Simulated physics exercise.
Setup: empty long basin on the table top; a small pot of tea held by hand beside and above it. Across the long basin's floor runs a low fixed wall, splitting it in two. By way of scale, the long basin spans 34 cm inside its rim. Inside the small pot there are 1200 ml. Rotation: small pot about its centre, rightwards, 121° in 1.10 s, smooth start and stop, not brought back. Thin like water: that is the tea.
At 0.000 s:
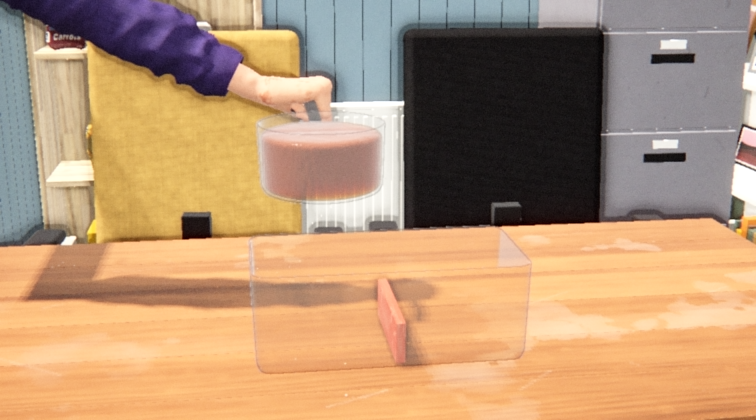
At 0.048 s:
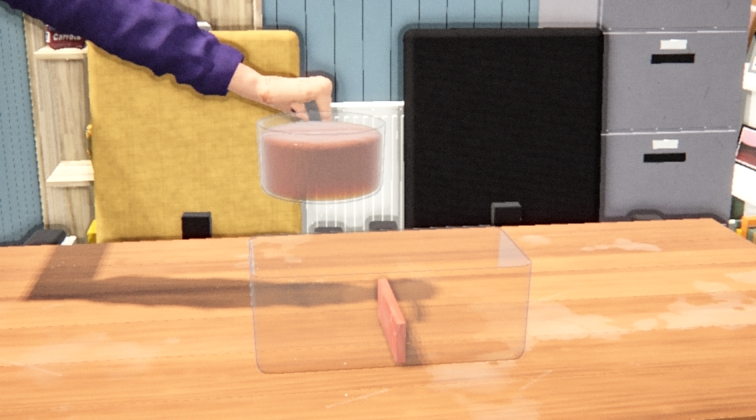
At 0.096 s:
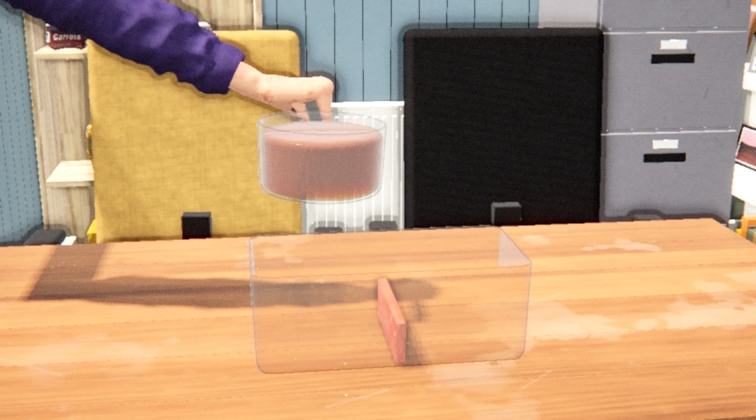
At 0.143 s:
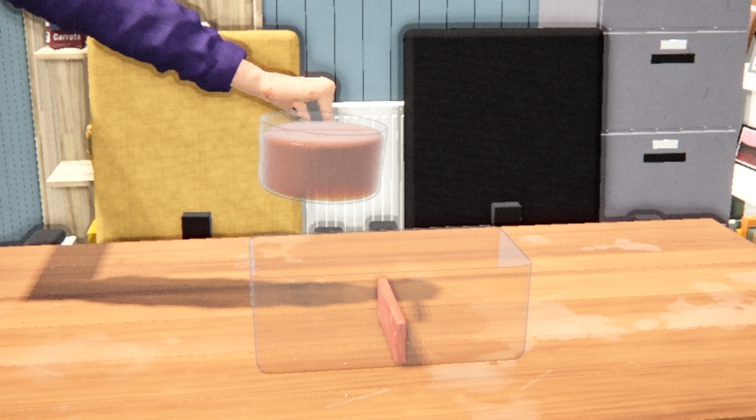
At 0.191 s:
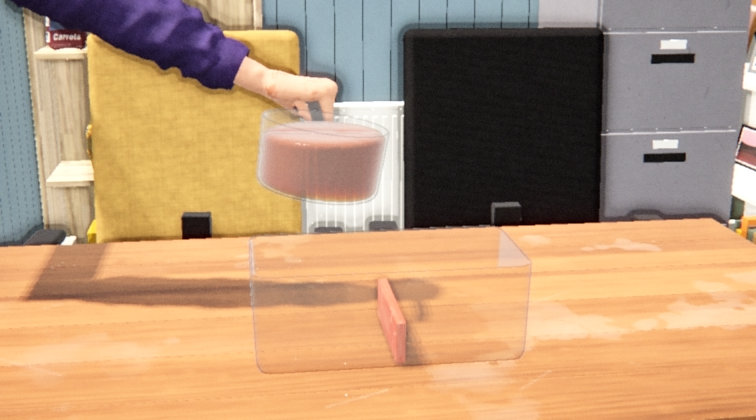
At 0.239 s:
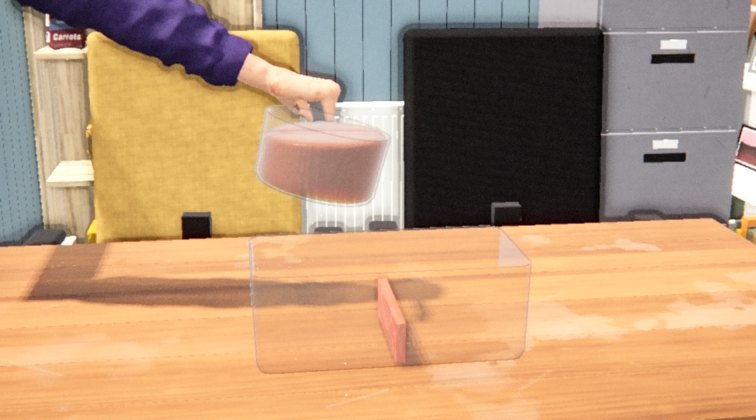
On a wooden table stood an empty clear basin with a small reddish wall across its middle, while above it a purple-sleeved hand held a clear pot of reddish-brown liquid and slowly tilted it slightly rightward.
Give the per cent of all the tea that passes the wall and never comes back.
I would say 81 percent.
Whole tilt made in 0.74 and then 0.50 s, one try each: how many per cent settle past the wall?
75 per cent first, 55 per cent second.
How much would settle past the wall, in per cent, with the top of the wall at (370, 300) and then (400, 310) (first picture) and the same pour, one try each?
Some 90 in a hundred, then some 65 in a hundred.
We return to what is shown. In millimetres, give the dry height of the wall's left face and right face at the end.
The left comes to roughly 46 mm and the right to roughly 14 mm.
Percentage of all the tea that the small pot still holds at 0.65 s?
Roughly 46 percent.
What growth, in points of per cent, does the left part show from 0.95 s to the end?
Around 8 in a hundred.
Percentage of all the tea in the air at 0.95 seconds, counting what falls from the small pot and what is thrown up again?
Airborne fraction: Approx. 5 %.
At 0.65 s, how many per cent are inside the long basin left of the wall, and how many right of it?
Left: Around 0. Right: Around 22.
After 0.65 s the tilt is 77° and 47 per cent is still to pour, 0 is left of the wall and 22 right of it.
After 0.95 s the tilt is 115° and 5 per cent is still to pour, 11 is left of the wall and 80 right of it.
After 1.26 s the tilt is 121° and 0 per cent is still to pour, 19 is left of the wall and 81 right of it.
After 1.60 s the tilt is 121° and 0 per cent is still to pour, 19 is left of the wall and 81 right of it.
In the end 19 per cent lies left of the wall, 81 right of it and 1 outside.
